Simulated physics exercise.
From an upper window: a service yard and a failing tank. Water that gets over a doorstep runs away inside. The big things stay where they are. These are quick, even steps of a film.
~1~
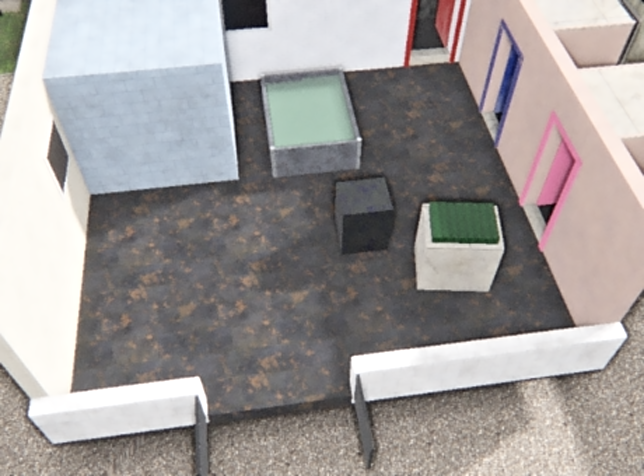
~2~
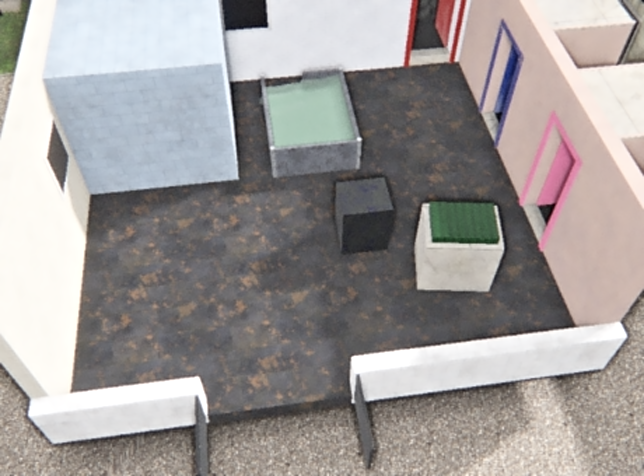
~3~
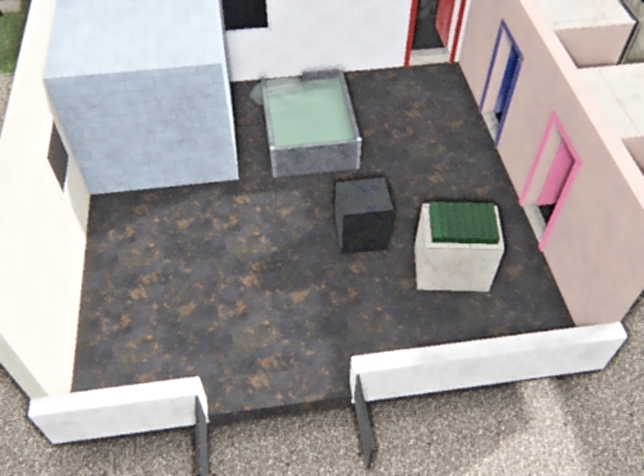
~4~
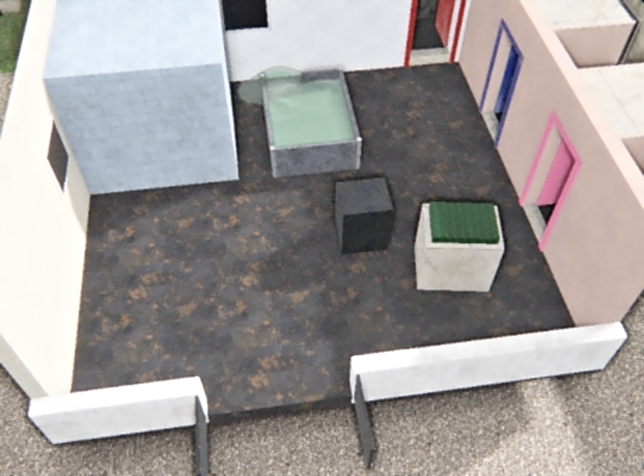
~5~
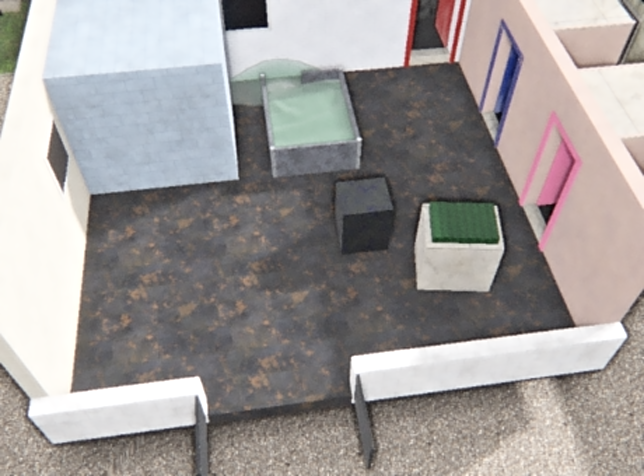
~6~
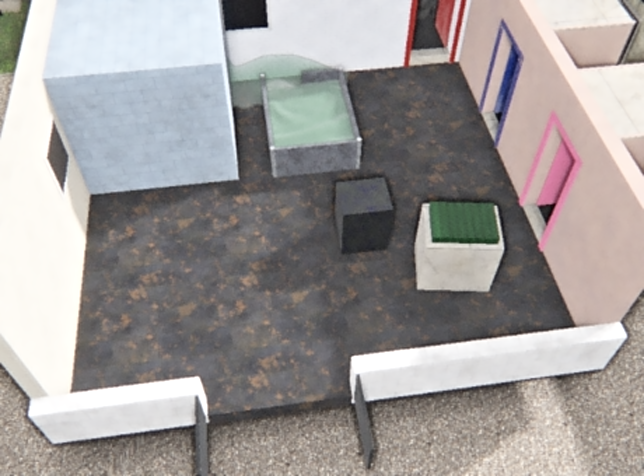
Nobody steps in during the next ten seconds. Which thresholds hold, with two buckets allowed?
In the end: The blue door lets in a lot; the pink door admits no more than that; the red door admits no more than that.
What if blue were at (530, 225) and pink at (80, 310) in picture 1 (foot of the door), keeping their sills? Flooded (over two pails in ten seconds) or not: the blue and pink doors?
Blue lets less in, pink is under.
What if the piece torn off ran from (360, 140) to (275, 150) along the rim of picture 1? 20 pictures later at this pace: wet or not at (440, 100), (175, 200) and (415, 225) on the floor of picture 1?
In turn: No water, clear, awash.
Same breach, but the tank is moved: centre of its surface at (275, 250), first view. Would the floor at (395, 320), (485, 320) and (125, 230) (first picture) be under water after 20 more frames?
In that order: Clear, no water, awash.
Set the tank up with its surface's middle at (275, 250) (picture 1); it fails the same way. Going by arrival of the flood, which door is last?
That is the one in pink.
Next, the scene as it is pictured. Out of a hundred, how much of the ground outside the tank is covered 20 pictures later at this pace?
Close to 40 %.
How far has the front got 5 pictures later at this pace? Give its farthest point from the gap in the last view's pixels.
Roughly at (414, 68).
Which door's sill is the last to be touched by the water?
It is the one in pink.
A moment on, water covers 10 % of the floor; the blue door not reached, the pink door not reached, the red door not reached.
Next, water covers 20 % of the floor; the blue door not reached, the pink door not reached, the red door wet at the sill, nothing in.
Then, water covers 40 % of the floor; the blue door under two buckets in, the pink door not reached, the red door wet at the sill, nothing in.
Later, water covers 65 % of the floor; the blue door over two buckets in, the pink door wet at the sill, nothing in, the red door wet at the sill, nothing in.
In the end, water covers 85 % of the floor; the blue door over two buckets in, the pink door wet at the sill, nothing in, the red door wet at the sill, nothing in.
